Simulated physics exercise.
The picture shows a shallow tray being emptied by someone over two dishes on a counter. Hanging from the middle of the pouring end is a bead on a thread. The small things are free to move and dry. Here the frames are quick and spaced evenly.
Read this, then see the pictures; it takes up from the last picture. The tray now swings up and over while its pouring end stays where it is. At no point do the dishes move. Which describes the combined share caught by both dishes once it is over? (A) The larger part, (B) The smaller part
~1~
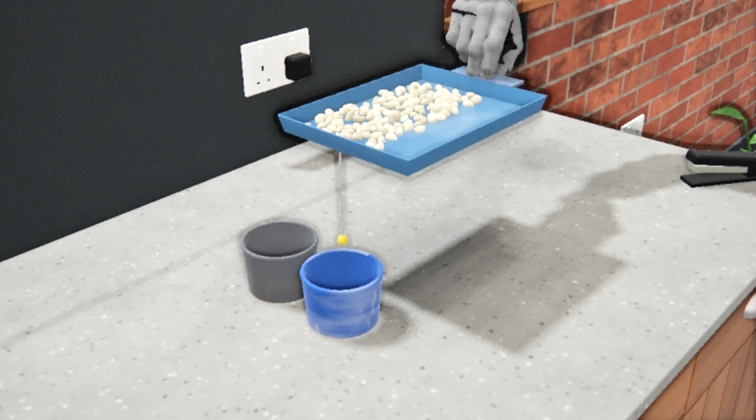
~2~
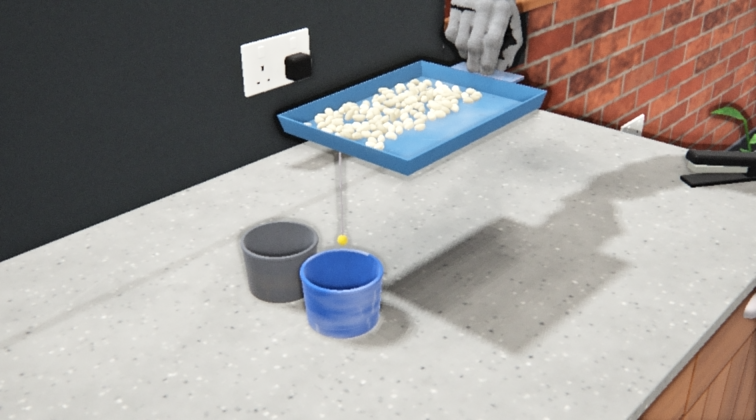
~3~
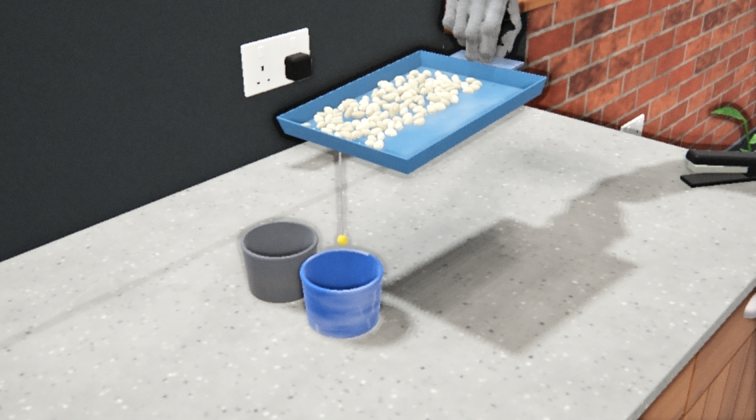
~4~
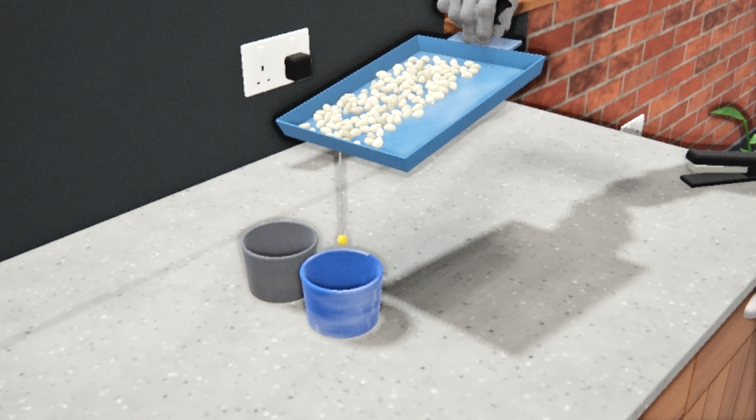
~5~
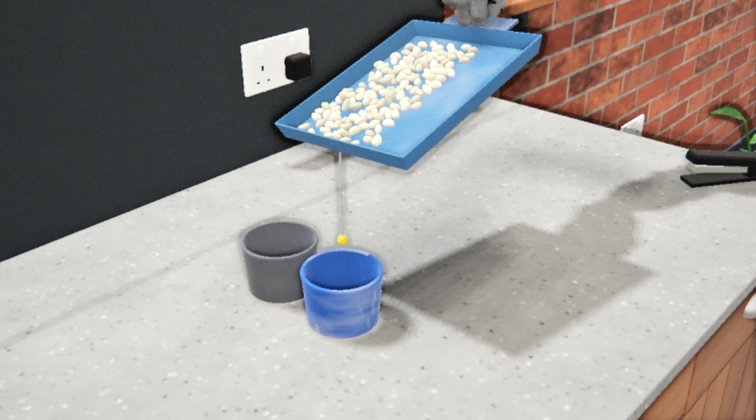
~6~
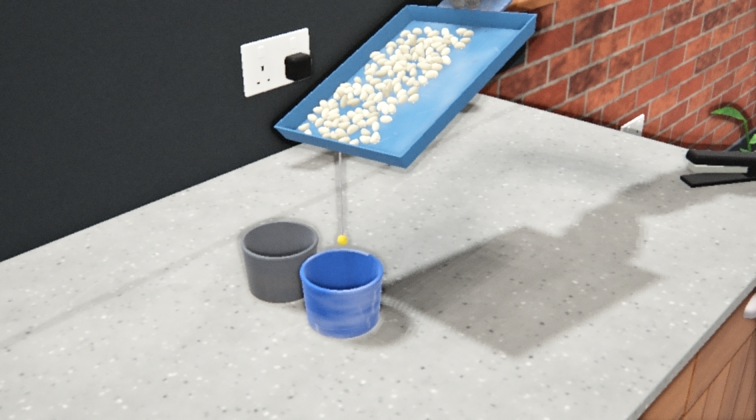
The larger part.
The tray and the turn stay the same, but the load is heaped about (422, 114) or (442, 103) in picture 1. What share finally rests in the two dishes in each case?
That would be 70 per cent, and then 60 per cent.
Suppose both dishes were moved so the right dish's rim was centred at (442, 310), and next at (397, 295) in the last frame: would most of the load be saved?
First try: Lower than half; second try: Lower than half.
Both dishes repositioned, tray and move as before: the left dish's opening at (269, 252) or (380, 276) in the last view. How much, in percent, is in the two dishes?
It comes to near 70 per cent the first time and near 0 per cent the second time.
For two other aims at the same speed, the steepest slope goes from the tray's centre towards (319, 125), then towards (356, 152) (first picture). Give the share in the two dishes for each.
I'd say some 50 in a hundred at first, then 40 in a hundred.
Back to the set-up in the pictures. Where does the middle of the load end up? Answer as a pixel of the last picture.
The centre comes to rest near (280, 283).
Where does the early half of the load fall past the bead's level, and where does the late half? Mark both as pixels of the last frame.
The first part passes (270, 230); everything after passes (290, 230).
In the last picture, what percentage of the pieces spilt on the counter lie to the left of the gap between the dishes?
Around 80 per cent, I reckon.
Soon, tray tipped steeply; all on the tray.
A while on, tray tipped past a quarter turn; about a quarter on the tray; a stray few in the right dish; about a third in the left dish; a small part outside both; about a quarter in the air.
Towards the end, tray tipped past a quarter turn; a small part in the right dish; about two thirds in the left dish; about a quarter outside both.
Finally, tray tipped past a quarter turn; a small part in the right dish; about two thirds in the left dish; about a quarter outside both.
